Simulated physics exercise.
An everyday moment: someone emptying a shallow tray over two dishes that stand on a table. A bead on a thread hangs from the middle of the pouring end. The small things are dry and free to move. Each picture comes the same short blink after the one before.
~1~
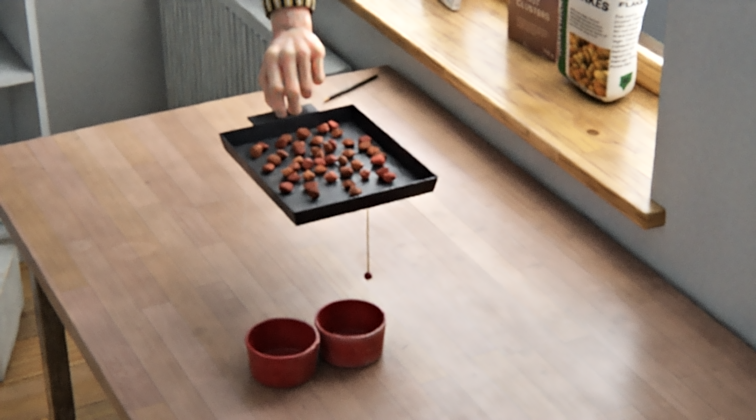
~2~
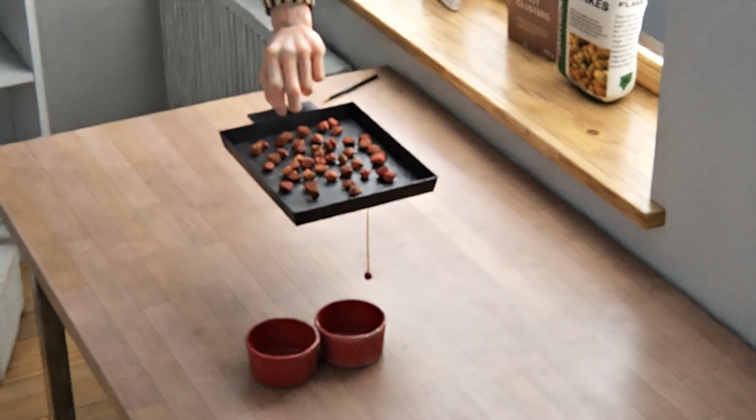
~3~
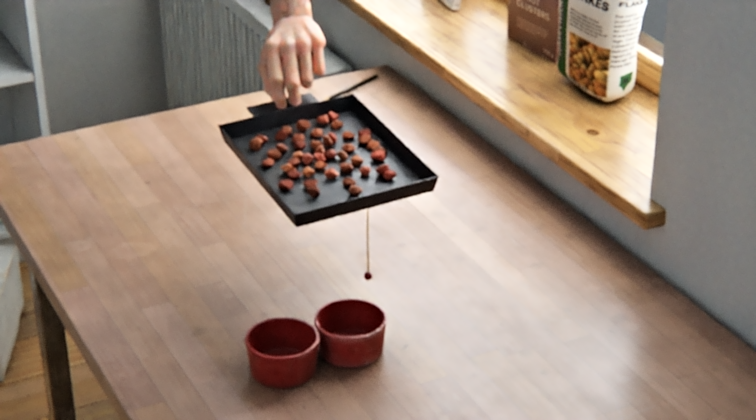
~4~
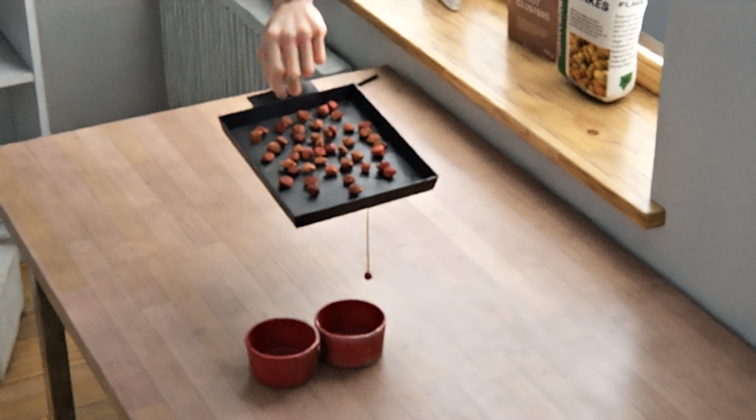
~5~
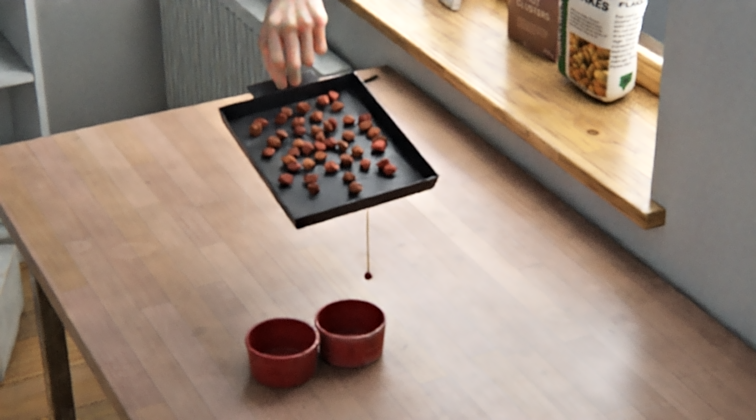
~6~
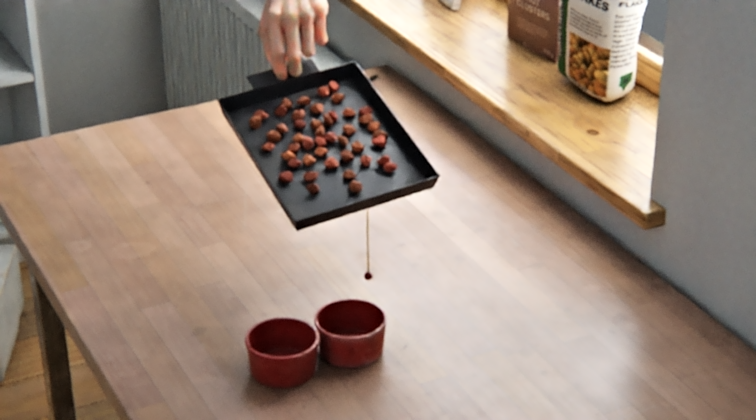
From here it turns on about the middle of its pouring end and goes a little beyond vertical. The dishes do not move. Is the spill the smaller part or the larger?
Together they catch over half.
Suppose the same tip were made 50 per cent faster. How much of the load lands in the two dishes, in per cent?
Roughly 70 in a hundred.
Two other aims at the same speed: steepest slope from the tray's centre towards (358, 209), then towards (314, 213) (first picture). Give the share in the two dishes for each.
The first gives 50 %, the second 20 %.
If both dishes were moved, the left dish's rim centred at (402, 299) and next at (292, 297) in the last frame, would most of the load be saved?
First under half, then below a half.
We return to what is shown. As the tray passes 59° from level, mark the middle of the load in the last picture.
Close to (339, 198).
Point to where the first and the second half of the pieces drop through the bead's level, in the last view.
Early half (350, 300), late half (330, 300).
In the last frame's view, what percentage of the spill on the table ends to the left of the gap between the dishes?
It comes to 40 per cent or so.
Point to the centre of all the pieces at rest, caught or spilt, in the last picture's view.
Around (340, 347).
Shortly afterwards, tray tipped steeply; the whole lot on the tray.
Next, tray tipped right over; near half on the tray; a little in the left dish; near a quarter in the right dish; a little outside both; a little in the air.
Some moments later, tray tipped past a quarter turn; a little in the left dish; near half in the right dish; near a quarter outside both.
In the end, tray tipped past a quarter turn; a little in the left dish; near half in the right dish; near a quarter outside both.
